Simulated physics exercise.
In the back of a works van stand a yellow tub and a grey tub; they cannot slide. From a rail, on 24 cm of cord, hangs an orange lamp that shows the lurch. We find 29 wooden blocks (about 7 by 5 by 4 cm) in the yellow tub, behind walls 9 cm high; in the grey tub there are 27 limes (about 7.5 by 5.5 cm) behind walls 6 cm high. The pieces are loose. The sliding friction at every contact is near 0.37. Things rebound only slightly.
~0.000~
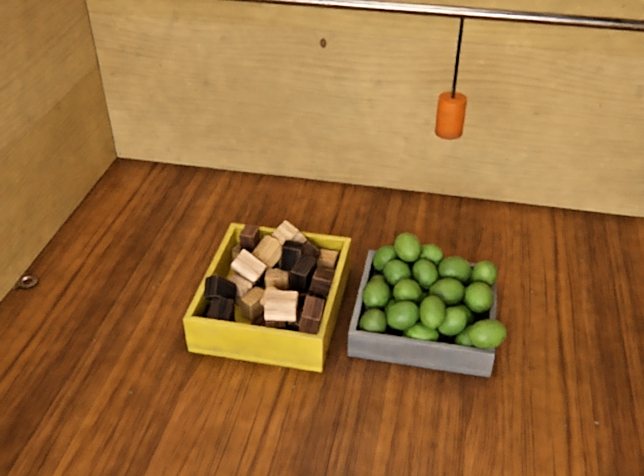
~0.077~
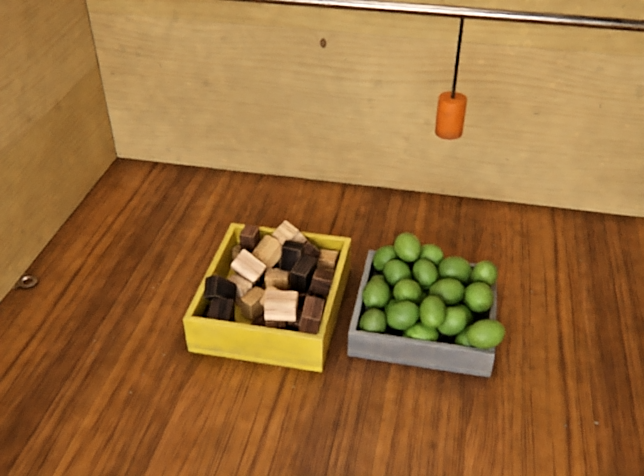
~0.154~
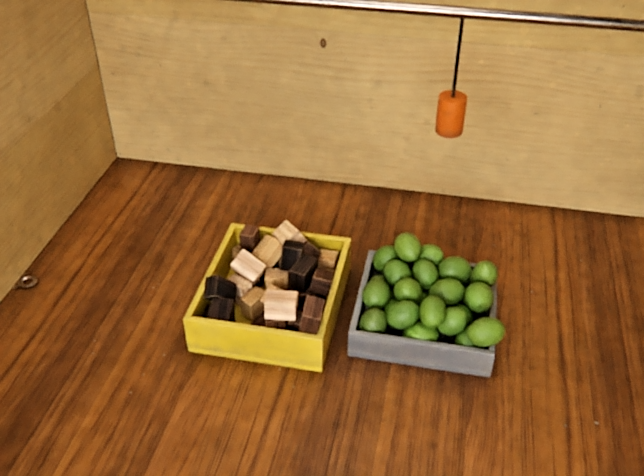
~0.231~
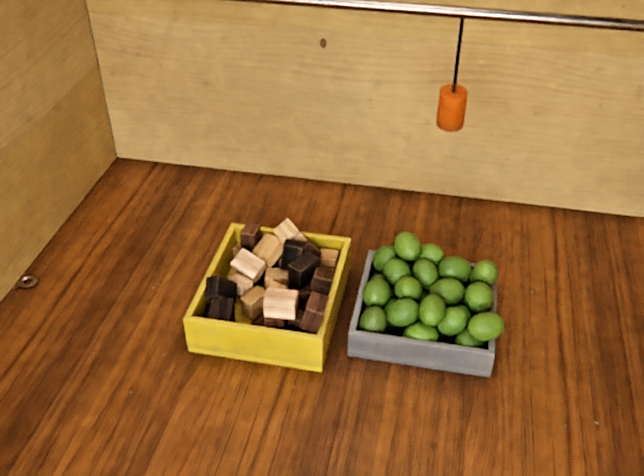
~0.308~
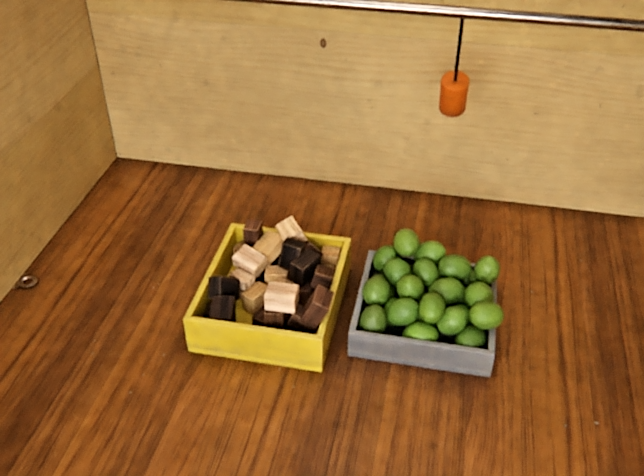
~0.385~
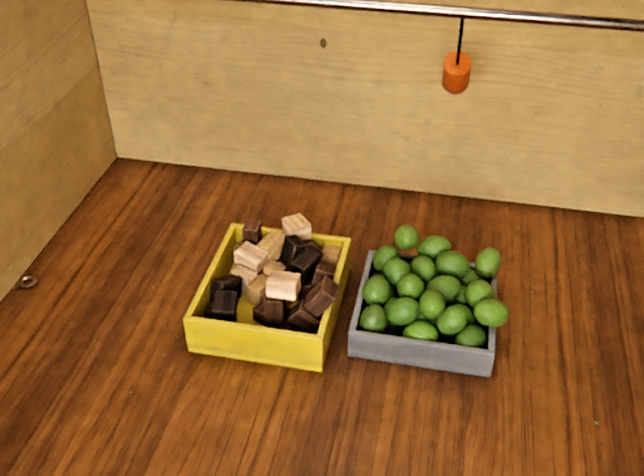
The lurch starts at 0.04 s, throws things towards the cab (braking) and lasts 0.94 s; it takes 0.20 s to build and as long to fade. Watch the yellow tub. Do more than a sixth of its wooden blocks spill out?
No. The portion that escapes falls beneath one in six.
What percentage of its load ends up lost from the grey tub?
For the grey tub, 30 percent.
After 0.58 s, yellow tub 28 in, 1 out and grey tub 23 in, 4 out.
After 0.82 s, yellow tub 27 in, 2 out and grey tub 20 in, 7 out.
After 1.15 s, yellow tub 27 in, 2 out and grey tub 19 in, 8 out.
Final count (at 1.58 s), yellow tub 27 in, 2 out and grey tub 19 in, 8 out. Asked share, 2 of 29, 7 per cent.
